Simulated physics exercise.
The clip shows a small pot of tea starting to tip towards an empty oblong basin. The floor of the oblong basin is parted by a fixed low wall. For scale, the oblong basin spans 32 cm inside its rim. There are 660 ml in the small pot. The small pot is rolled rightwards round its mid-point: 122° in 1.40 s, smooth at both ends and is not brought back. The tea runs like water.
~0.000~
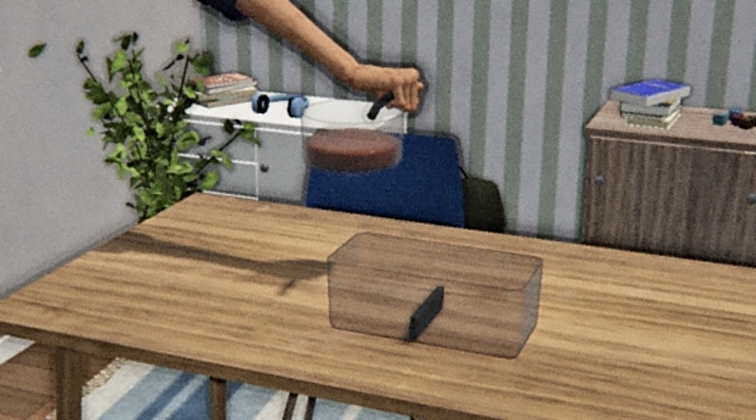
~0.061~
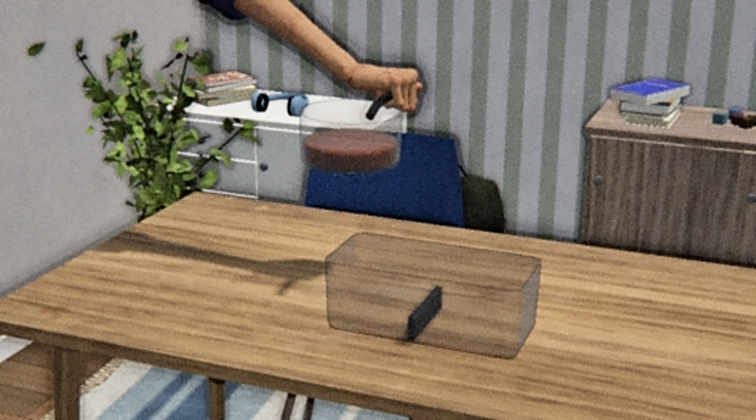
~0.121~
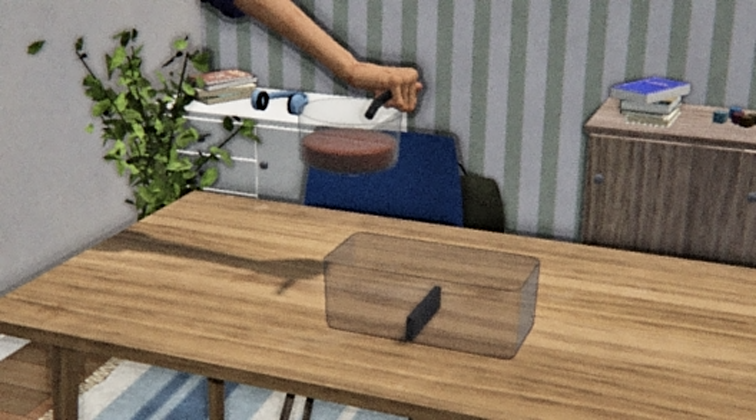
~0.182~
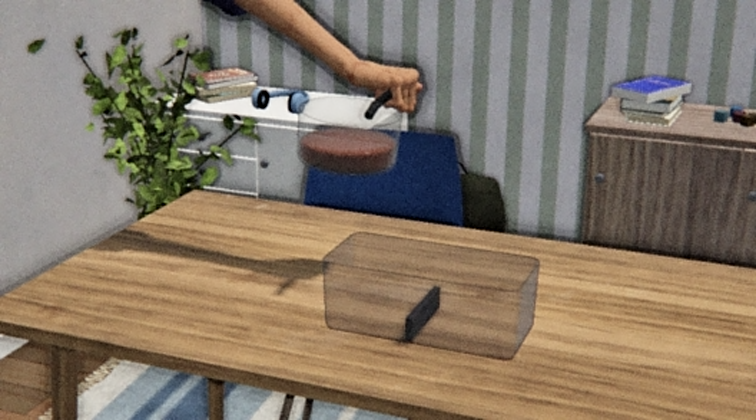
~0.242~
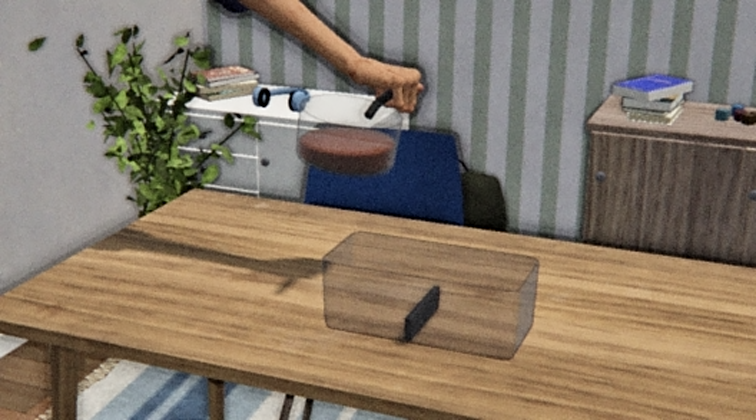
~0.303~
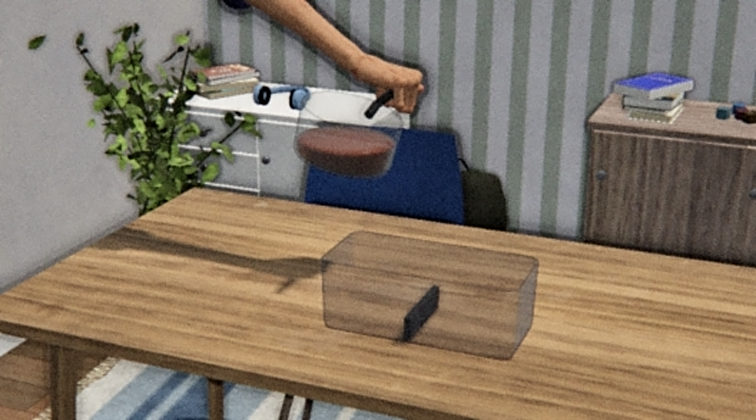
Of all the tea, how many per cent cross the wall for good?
Roughly 43 per cent is past the wall.
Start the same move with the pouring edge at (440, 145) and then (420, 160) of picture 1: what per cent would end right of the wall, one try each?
In turn about 90 and 60 per cent.
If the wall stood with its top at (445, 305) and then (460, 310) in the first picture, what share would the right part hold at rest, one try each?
In turn about 15 and 5 per cent.
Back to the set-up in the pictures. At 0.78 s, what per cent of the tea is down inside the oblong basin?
Some 4 per cent.
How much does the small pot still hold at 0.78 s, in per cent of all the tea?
About 66 per cent.
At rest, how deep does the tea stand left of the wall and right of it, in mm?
Left about 18 mm, right about 12 mm.
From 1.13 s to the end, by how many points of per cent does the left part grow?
Some 20 per cent.
By 0.78 s the tilt is 72° and 66 per cent is still to pour, 2 is left of the wall and 2 right of it.
By 1.13 s the tilt is 111° and 8 per cent is still to pour, 36 is left of the wall and 41 right of it.
By 1.50 s the tilt is 122° and 0 per cent is still to pour, 56 is left of the wall and 43 right of it.
By 1.90 s the tilt is 122° and 0 per cent is still to pour, 56 is left of the wall and 43 right of it.
At rest 56 per cent lies left of the wall, 43 right of it and 1 outside.
